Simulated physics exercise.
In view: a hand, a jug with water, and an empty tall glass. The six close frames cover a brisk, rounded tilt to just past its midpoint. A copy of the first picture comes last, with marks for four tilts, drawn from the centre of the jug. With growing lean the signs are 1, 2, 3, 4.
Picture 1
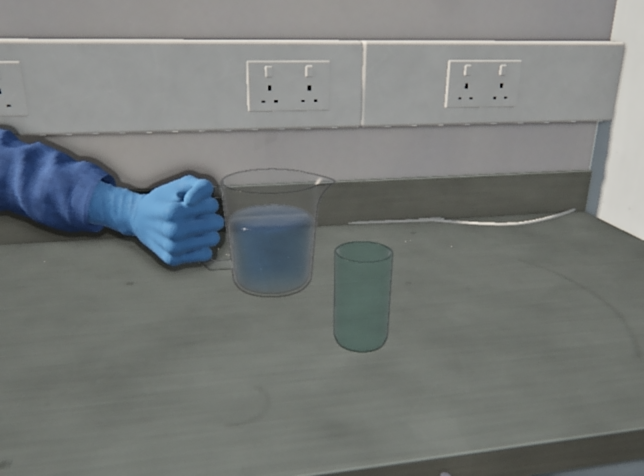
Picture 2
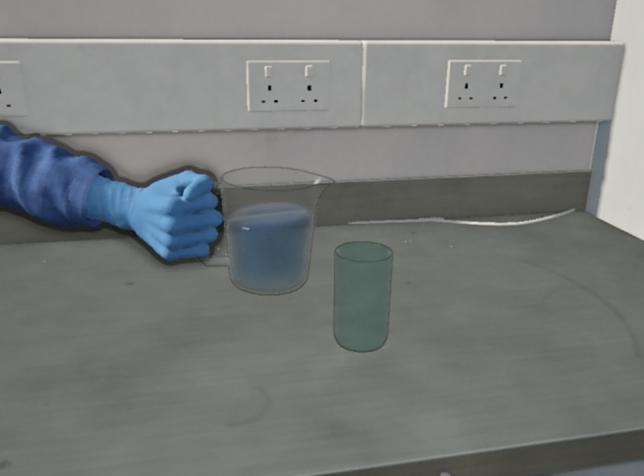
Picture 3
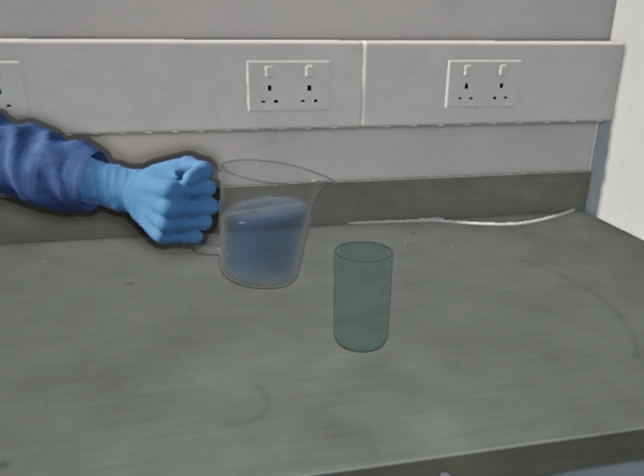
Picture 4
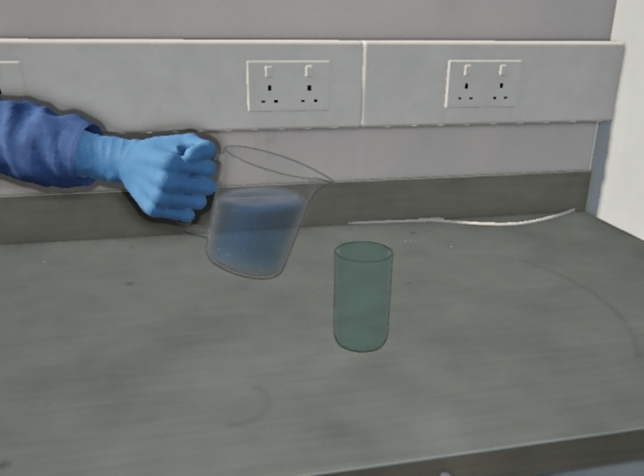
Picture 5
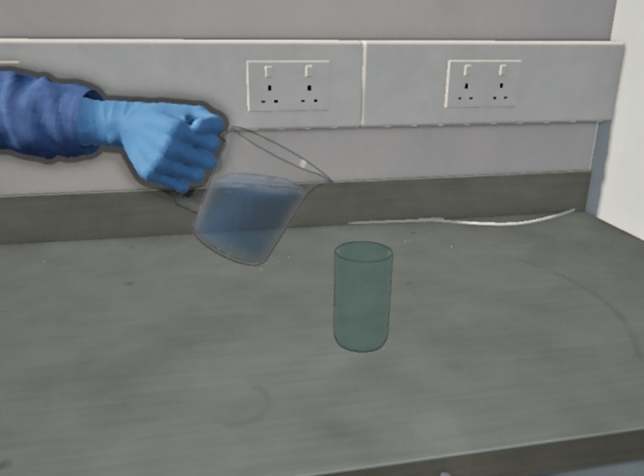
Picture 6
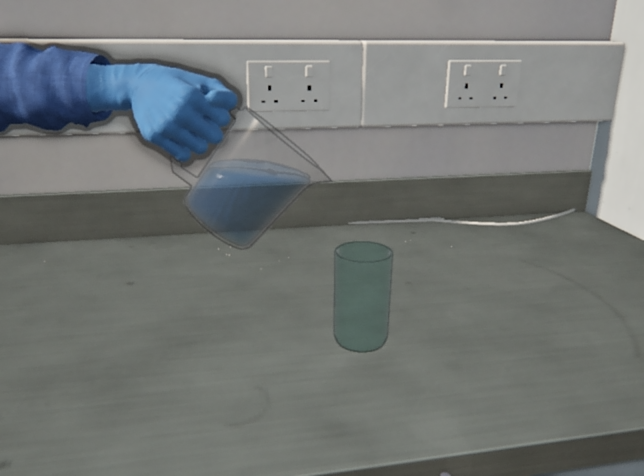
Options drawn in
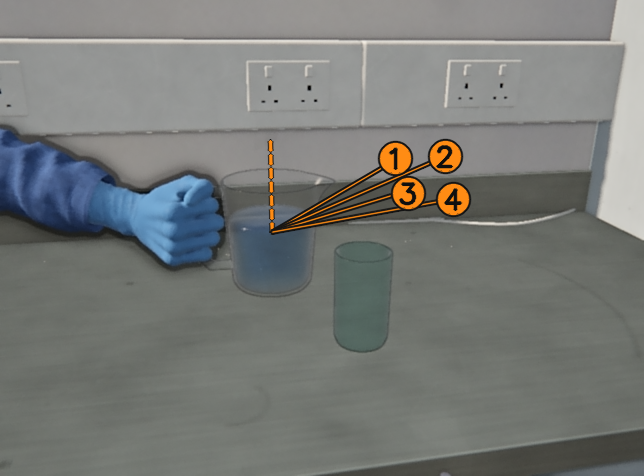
A blue-gloved hand lifts a jug of blue liquid and tilts it rightward beside a tall glass.
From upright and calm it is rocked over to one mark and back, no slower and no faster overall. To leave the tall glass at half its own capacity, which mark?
1.
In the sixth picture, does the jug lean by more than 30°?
Yes, it does.
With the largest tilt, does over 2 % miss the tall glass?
Yes, it does.
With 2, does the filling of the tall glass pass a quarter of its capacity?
Yes.
On the marked copy, 1 at (381, 168); 2 at (429, 163); 3 at (390, 195); 4 at (436, 202).
If 1 is chosen, the tall glass ends with about 51 % of what it can hold.
If 2 is chosen, the tall glass ends with about 66 % of what it can hold; 6 % of the water is spilt.
If 3 is chosen, the tall glass ends with about 68 % of what it can hold; 20 % of the water is spilt.
If 4 is chosen, the tall glass ends with about 65 % of what it can hold; 35 % of the water is spilt.
